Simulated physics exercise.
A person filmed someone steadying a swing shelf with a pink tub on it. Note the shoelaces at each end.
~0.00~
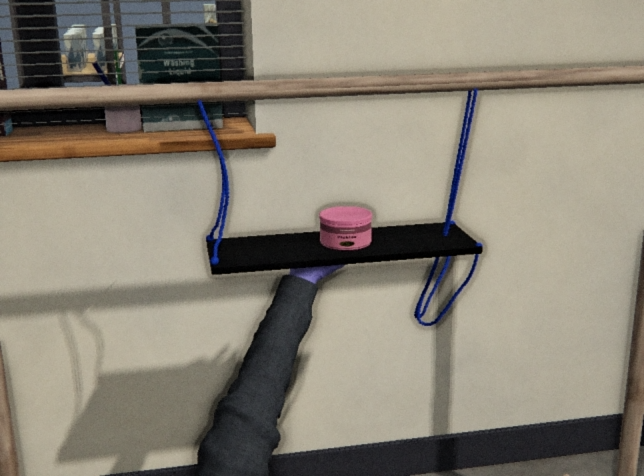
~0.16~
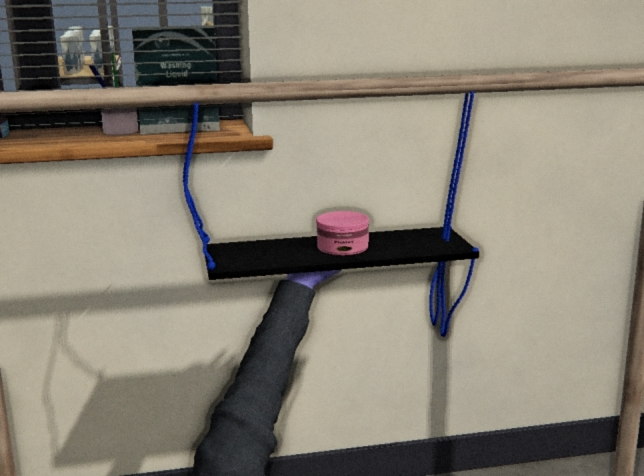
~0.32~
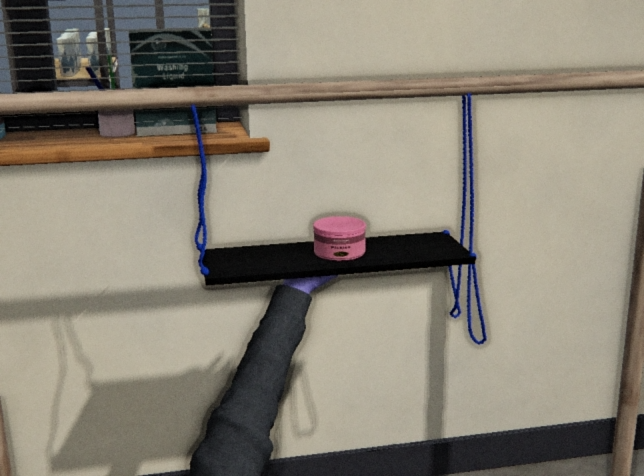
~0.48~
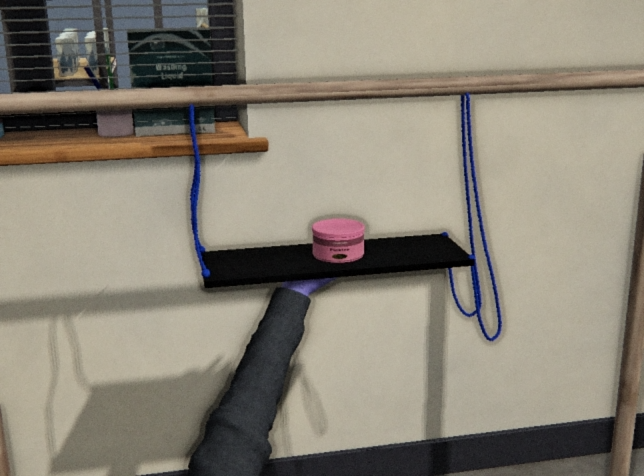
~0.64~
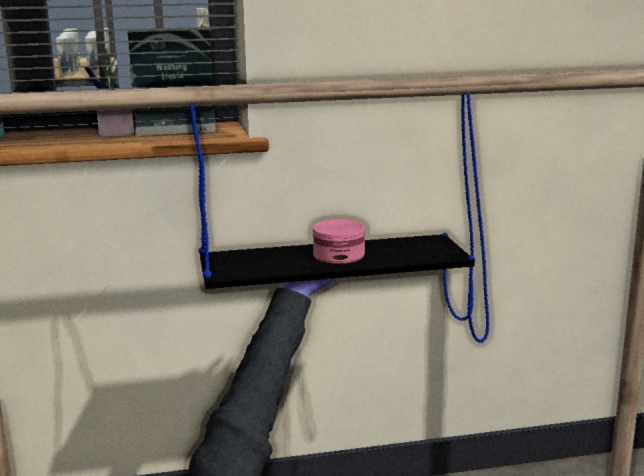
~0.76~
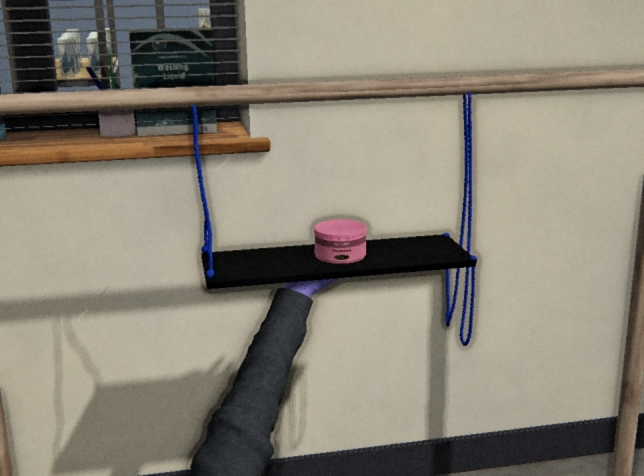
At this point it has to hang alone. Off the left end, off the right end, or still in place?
Spills off rightward.
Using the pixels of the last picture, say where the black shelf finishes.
Once everything settles, its middle sits around (293, 351) in the last view.
After 1.18 s, board tipped 27° down to the right; tub sliding near (452, 333).
After 1.72 s, board tipped 48° down to the right; tub on the floor.
After 2.26 s, board tipped 47° down to the right; tub on the floor.
At rest, board tipped 48° down to the right; tub on the floor. The pink tub goes off on the right.
